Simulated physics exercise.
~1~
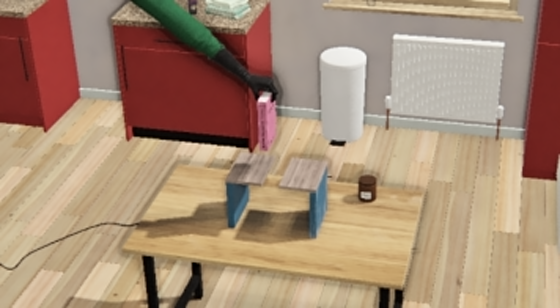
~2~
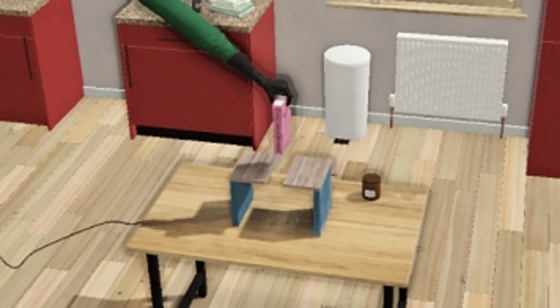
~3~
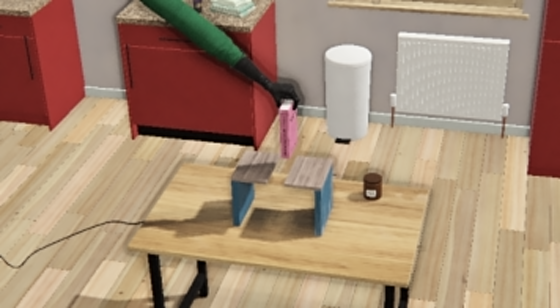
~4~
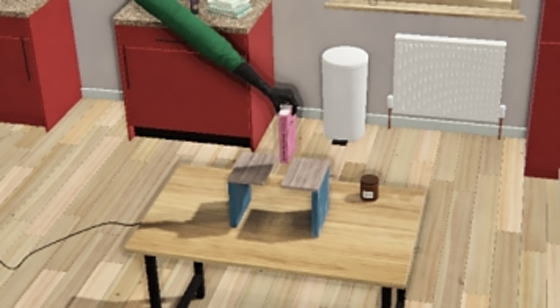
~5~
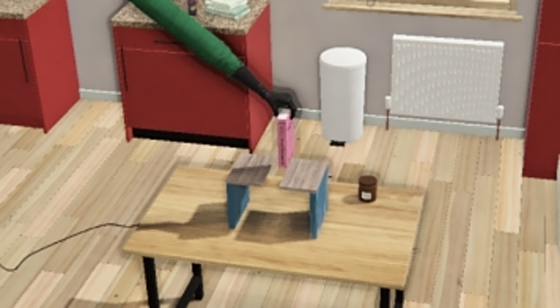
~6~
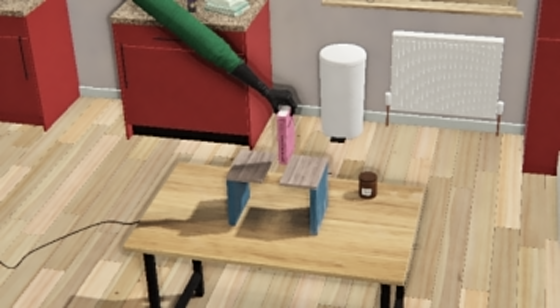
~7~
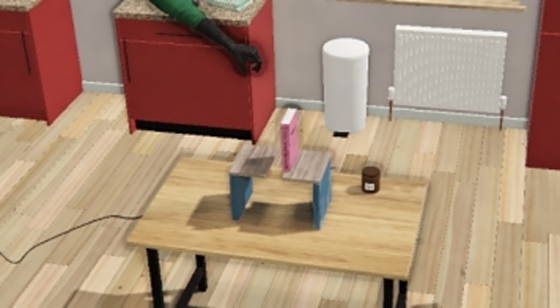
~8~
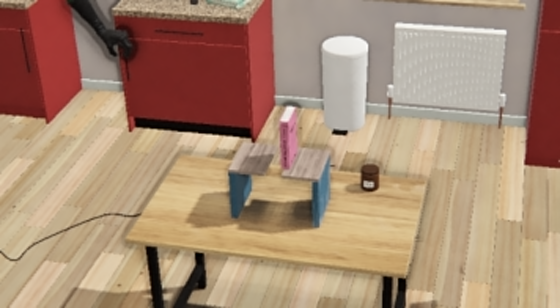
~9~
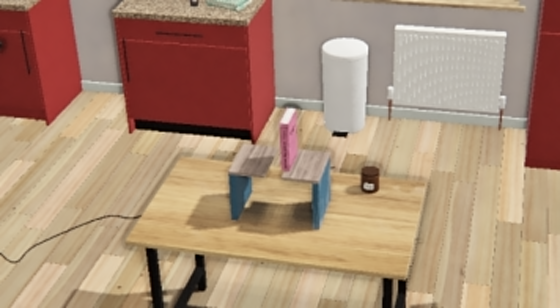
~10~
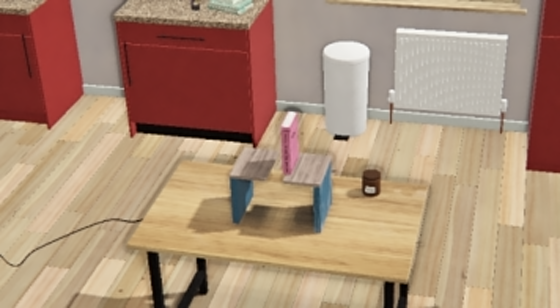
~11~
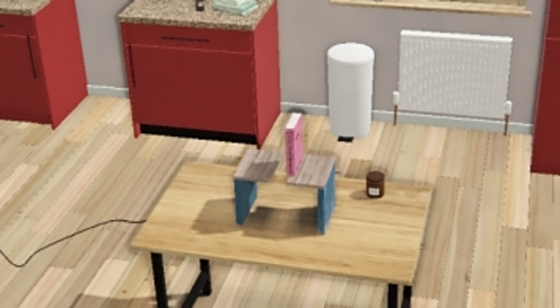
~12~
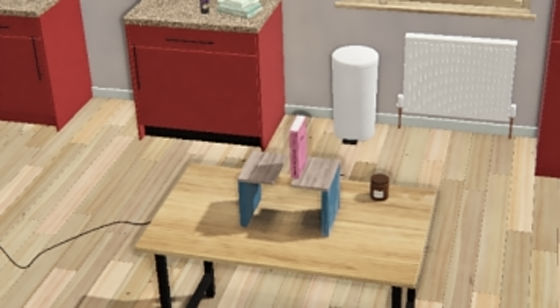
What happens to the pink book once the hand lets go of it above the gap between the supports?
The pink book stays on top, caught by the two supports and still standing upright.
Kitchen table with a green-sleeved arm lowering a pink book onto two spaced supports, letting go and withdrawing, the book staying upright.
